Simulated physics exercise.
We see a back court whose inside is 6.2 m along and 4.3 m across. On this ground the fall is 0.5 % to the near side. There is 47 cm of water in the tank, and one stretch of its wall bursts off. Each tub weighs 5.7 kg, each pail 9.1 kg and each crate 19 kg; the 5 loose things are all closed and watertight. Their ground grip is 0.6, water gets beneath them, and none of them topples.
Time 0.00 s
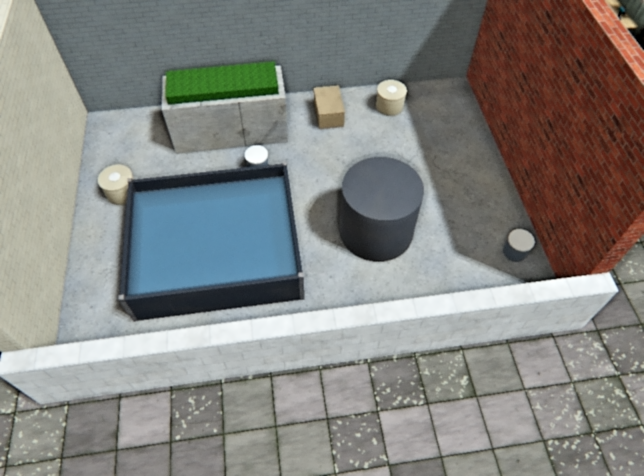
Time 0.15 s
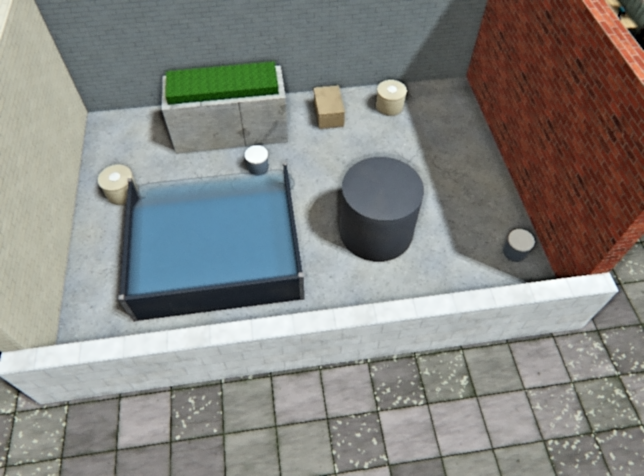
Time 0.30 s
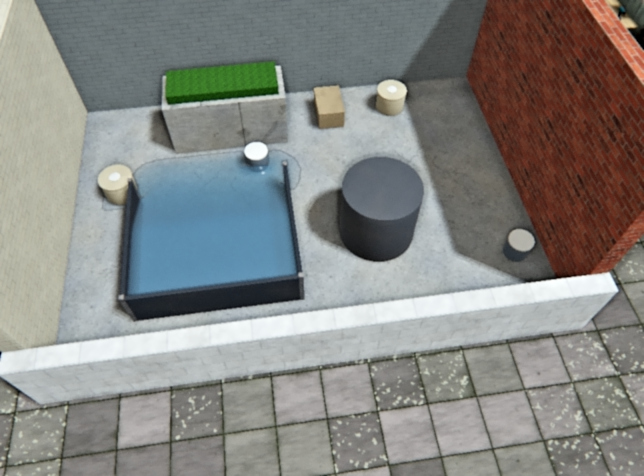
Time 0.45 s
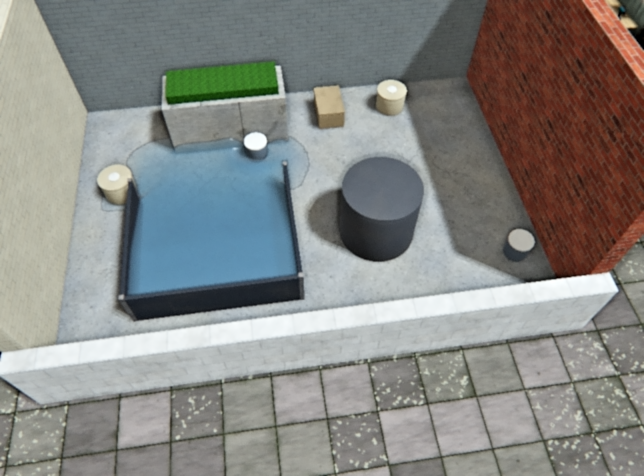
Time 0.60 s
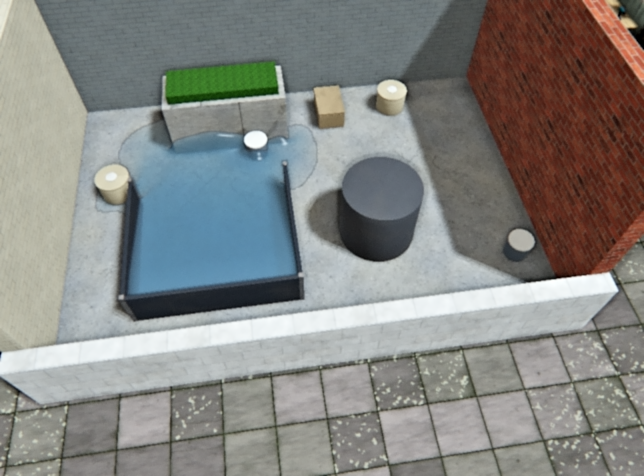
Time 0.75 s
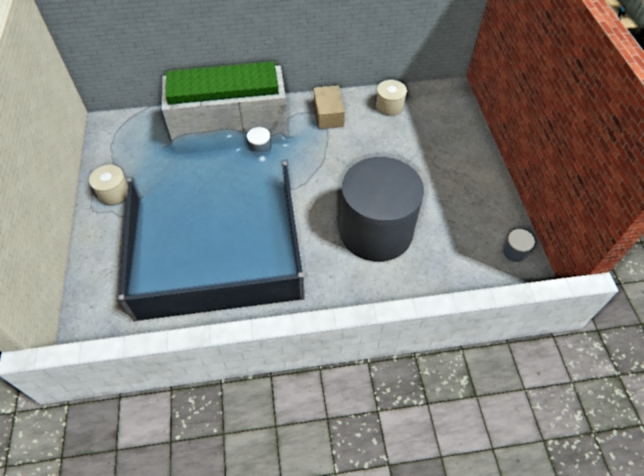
Blue water spreading from a dark-walled tank as its far side opens, nudging a small white pail, then shifting a cream tub left.
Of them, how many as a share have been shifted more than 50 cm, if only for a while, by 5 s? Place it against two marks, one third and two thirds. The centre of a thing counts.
Two thirds minimum.
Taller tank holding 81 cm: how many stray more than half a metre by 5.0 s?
It would come to 5 of them.
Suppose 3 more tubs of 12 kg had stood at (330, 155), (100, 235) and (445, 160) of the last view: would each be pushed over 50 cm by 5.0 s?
First exceeds it, second exceeds it, third falls shy.
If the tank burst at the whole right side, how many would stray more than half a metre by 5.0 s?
Result: 2 of them.
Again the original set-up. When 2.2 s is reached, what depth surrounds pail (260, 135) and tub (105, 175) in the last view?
Close to 5 and 5 centimetres.
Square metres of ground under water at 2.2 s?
My estimate is roughly 15 m2.
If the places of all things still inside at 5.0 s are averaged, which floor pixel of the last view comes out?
(381, 185).
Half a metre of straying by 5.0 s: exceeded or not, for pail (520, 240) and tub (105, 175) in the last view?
Result, in order: Not exceeded; exceeded.
After 1.1 s 0 of 5 are over 50 cm from their spots; 1 afloat.
After 2.2 s 1 of 5 are over 50 cm from their spots; 0 afloat.
After 3.5 s 4 of 5 are over 50 cm from their spots; 1 afloat.
After 5.0 s 4 of 5 are over 50 cm from their spots, and 4 have been at some point; 3 afloat.
